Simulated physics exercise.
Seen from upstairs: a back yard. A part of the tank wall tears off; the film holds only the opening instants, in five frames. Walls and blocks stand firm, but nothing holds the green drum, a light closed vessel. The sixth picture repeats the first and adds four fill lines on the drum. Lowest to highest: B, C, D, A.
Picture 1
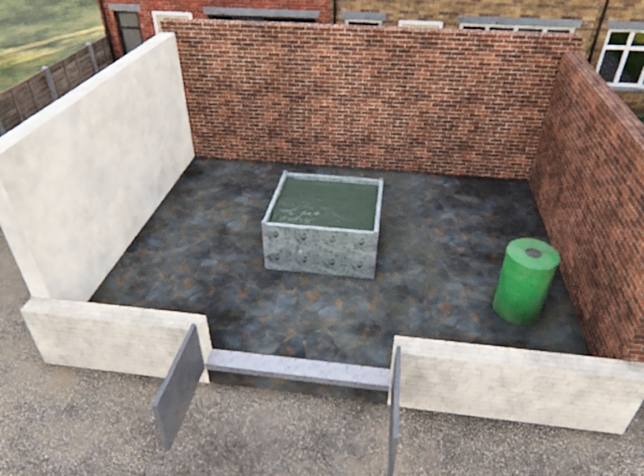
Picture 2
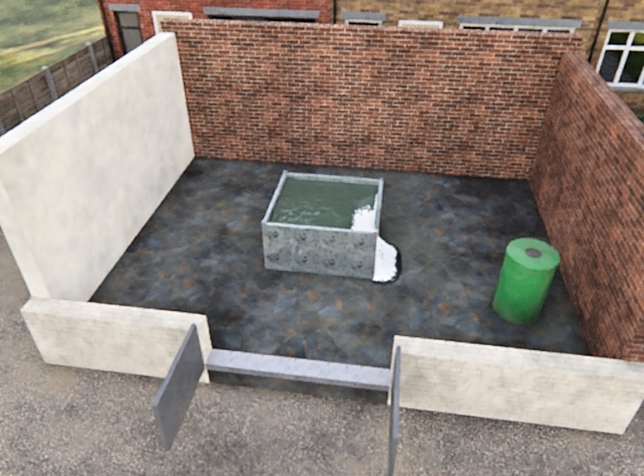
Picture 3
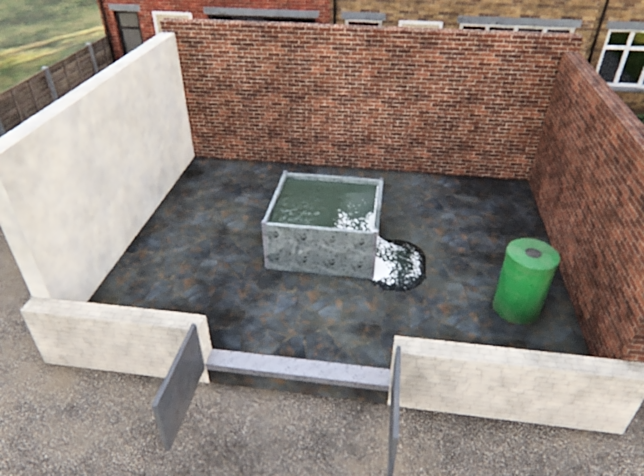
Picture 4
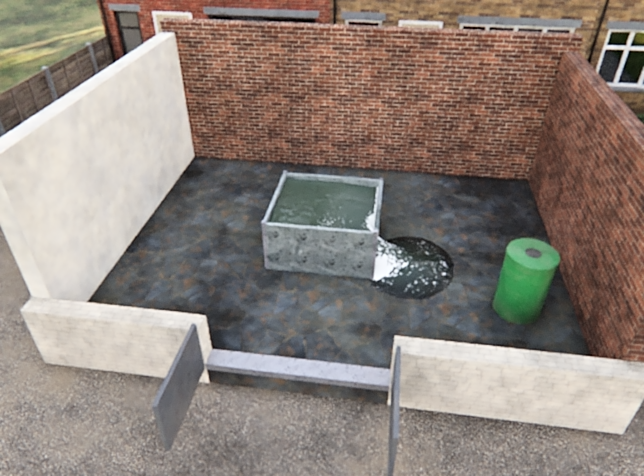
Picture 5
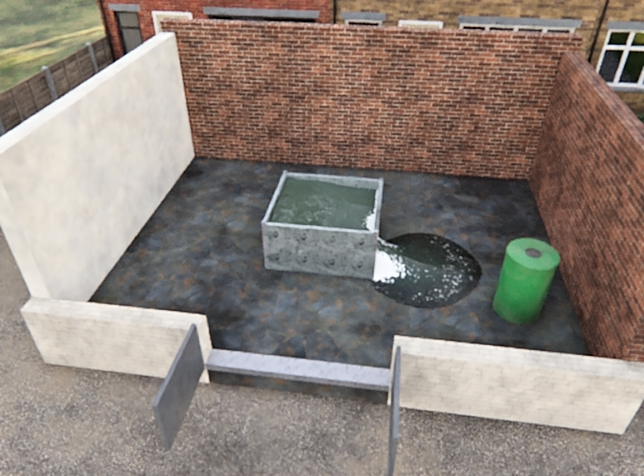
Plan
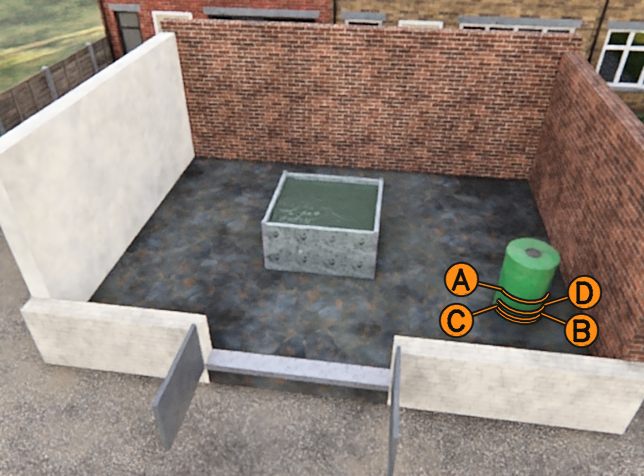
Back yard with brick walls, water pouring from the right side of a full tank and spreading across the ground towards a green drum.
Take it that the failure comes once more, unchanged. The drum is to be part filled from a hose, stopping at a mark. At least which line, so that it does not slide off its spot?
A will do.
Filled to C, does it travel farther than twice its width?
Yes, clearly.
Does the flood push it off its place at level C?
Yes.
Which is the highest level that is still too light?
Here it is level D.
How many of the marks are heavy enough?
One of them.
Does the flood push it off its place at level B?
Yes, it does.
In orange, A at (527, 302); B at (521, 322); C at (522, 319); D at (524, 313); from the bottom up B, C, D, A.
Choosing A, it does not move.
Choosing B, it is pushed about 5 times its own width away.
Choosing C, it is pushed about 3 times its own width away.
Choosing D, it is pushed about half its own width away.
